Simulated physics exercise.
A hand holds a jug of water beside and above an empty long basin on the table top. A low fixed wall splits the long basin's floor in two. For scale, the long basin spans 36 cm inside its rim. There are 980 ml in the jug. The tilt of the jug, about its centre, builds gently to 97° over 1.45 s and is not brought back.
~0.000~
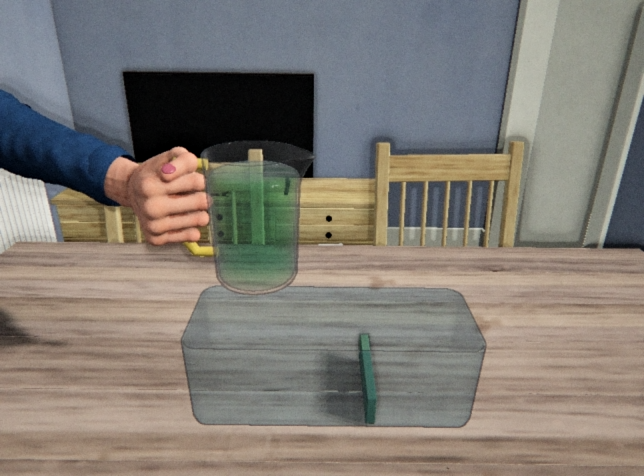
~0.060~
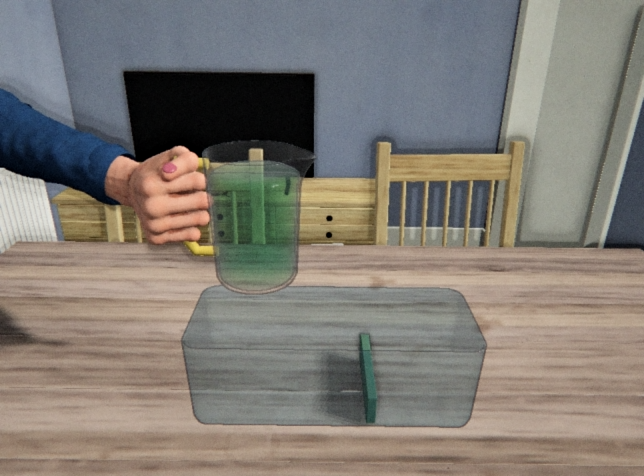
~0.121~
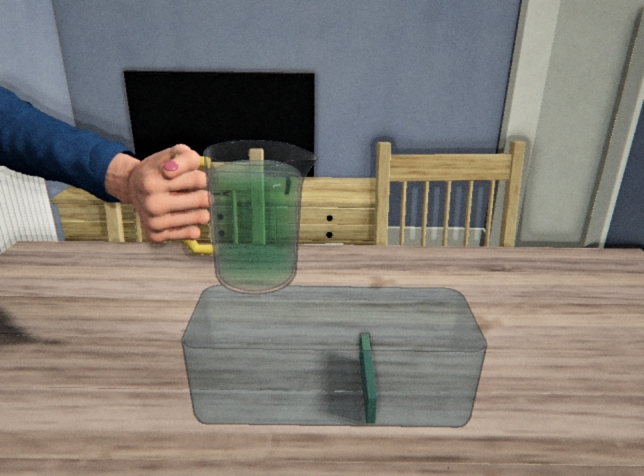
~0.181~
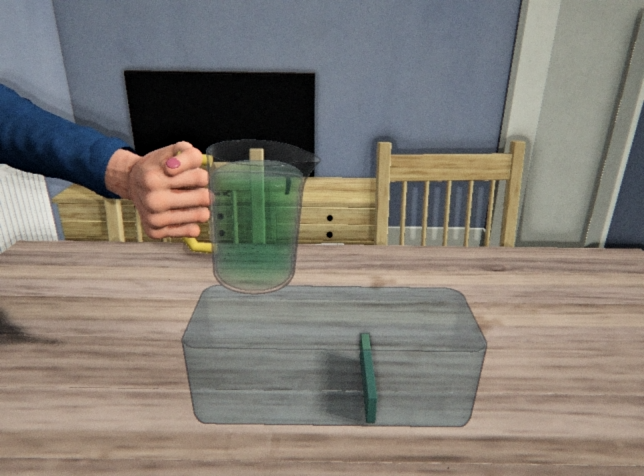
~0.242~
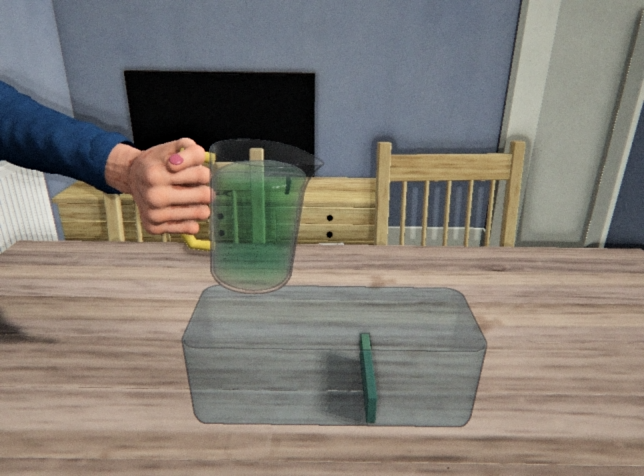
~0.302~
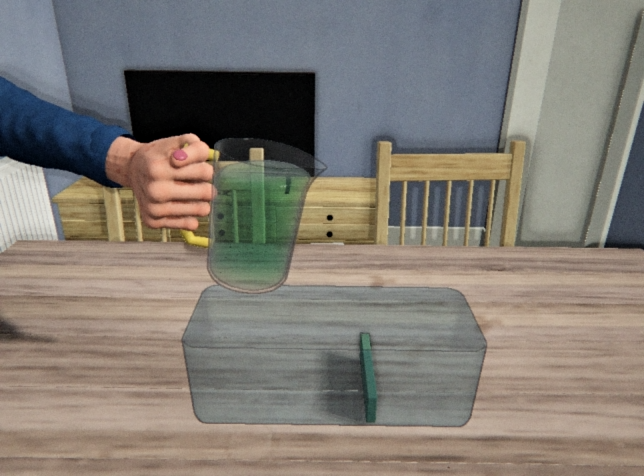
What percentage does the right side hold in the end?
About 74 per cent.
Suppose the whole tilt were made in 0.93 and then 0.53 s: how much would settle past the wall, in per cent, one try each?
In turn about 75 and 75 per cent.
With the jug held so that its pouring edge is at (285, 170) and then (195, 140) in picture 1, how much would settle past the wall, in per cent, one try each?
In turn about 25 and 10 per cent.
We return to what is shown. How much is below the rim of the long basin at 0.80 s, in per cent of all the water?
Near 2 in a hundred.
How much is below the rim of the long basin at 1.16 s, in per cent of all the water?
Near 34 in a hundred.
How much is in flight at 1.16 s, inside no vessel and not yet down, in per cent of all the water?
Near 16 in a hundred.
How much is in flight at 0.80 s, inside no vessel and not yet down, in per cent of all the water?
Some 8 per cent.
After 0.80 s the tilt is 56° and 90 per cent is still to pour, 0 is left of the wall and 2 right of it.
After 1.16 s the tilt is 88° and 51 per cent is still to pour, 1 is left of the wall and 33 right of it.
After 1.54 s the tilt is 97° and 11 per cent is still to pour, 6 is left of the wall and 78 right of it.
After 1.95 s the tilt is 97° and 1 per cent is still to pour, 17 is left of the wall and 81 right of it.
In the end 26 per cent lies left of the wall, 74 right of it and 1 outside.
